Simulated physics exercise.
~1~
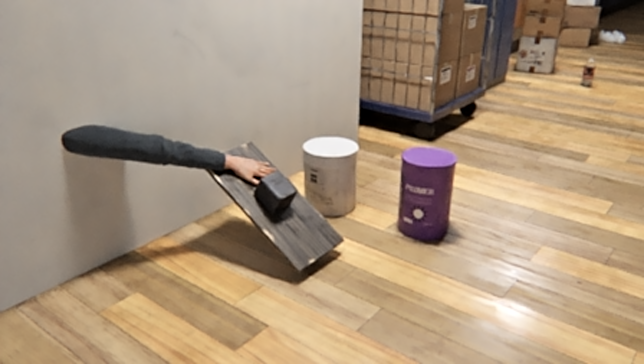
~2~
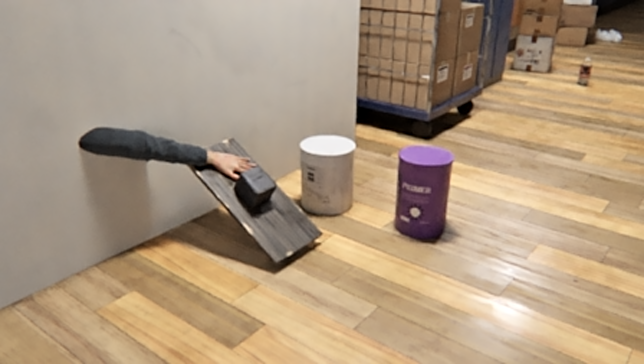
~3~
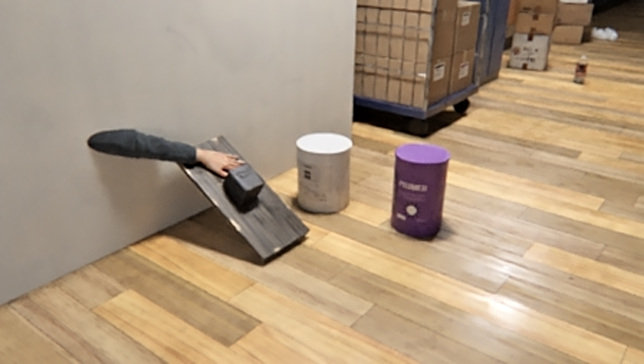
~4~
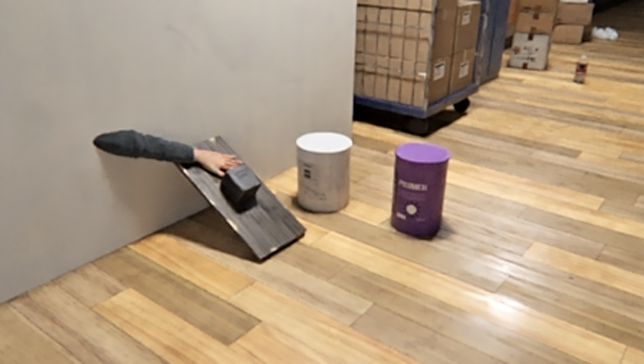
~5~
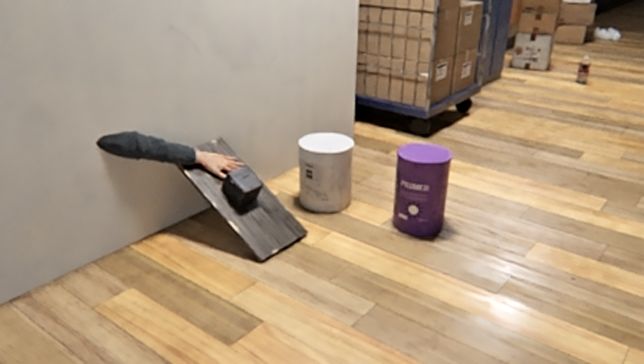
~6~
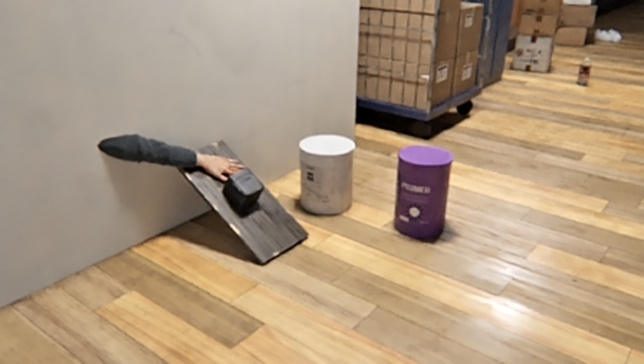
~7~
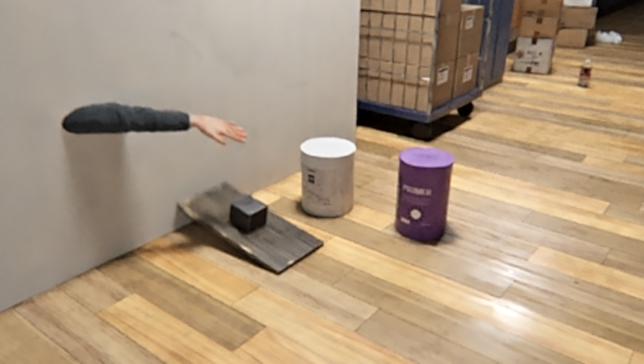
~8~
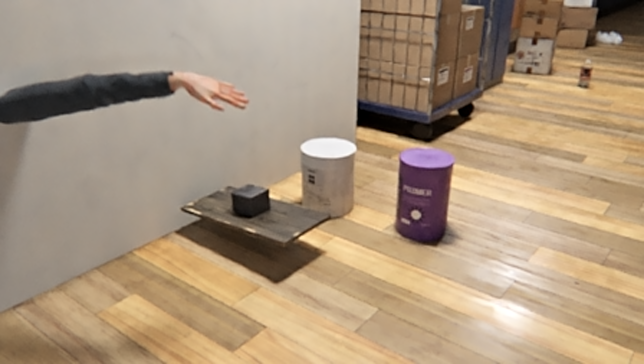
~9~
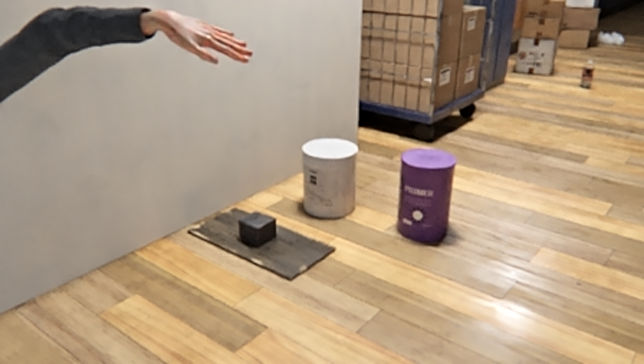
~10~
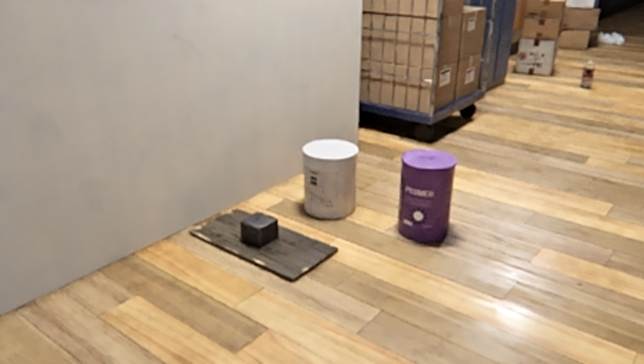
At the start, a hand in a dark sleeve holds a dark board tilted by a grey wall, with a small black block against its upper face, while a white pail and a purple pail stand to the right on the wooden floor. The hand shifts the board slightly left and holds it nearly still for a while. Then the hand lets go and draws back, and the board slides down and tips toward the floor, carrying the block. It drops flat as the arm withdraws. Finally, the board lies at rest with the block on top, and both pails still stand in place.
